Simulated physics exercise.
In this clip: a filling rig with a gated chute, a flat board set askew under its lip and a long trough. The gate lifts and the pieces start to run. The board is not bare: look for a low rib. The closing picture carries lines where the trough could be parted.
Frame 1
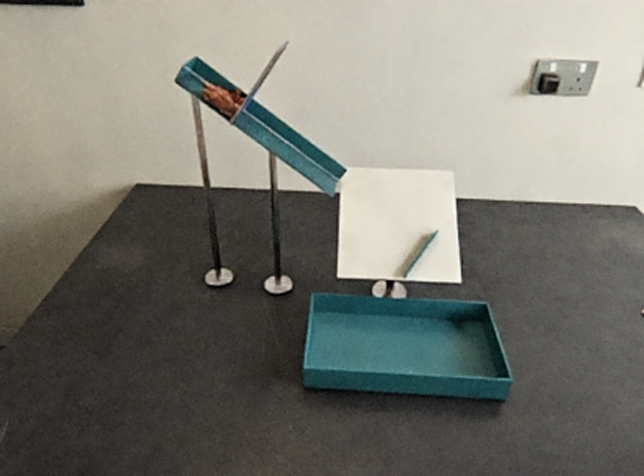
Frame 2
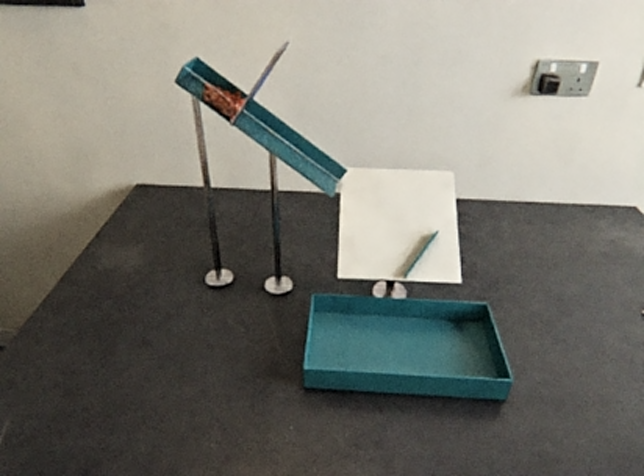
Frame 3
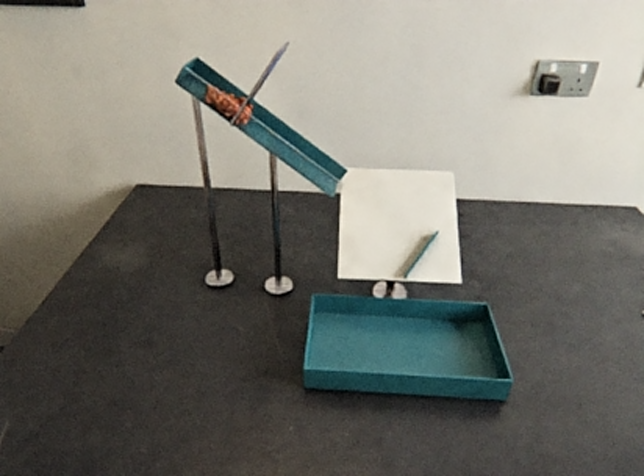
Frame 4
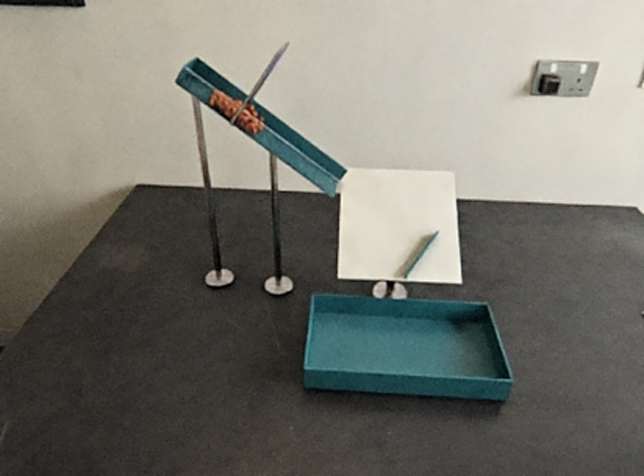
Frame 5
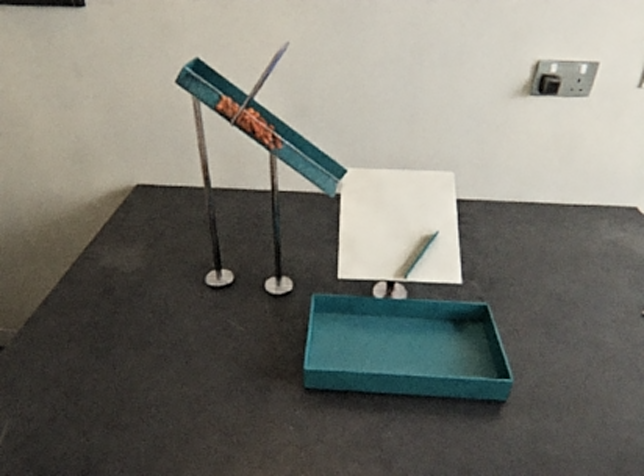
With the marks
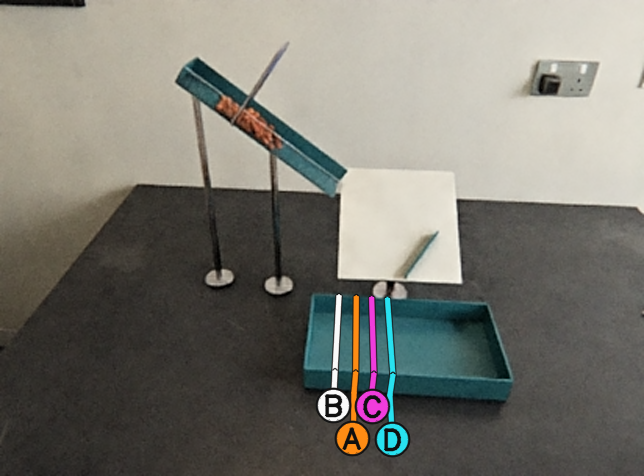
On a dark tabletop against a pale wall, reddish-brown pieces slid slowly down a sloping teal chute past a raised gate, while the tilted white board with its small rib and the teal trough stayed empty.
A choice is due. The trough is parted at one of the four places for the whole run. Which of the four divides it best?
Go for D.
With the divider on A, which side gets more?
The right side.
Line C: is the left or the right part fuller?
More lands on the right.
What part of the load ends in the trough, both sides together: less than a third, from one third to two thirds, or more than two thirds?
More than two thirds.
On the marked copy, line A crosses the front rim at (355, 371); line B crosses the front rim at (335, 370); line C crosses the front rim at (373, 372); line D crosses the front rim at (392, 373).
Choosing A, of what is caught, none on the left of the divider, all on the right.
Choosing B, of what is caught, none on the left of the divider, all on the right.
Choosing C, of what is caught, a small part on the left of the divider, nearly all on the right.
Choosing D, of what is caught, about half on the left of the divider, about half on the right.
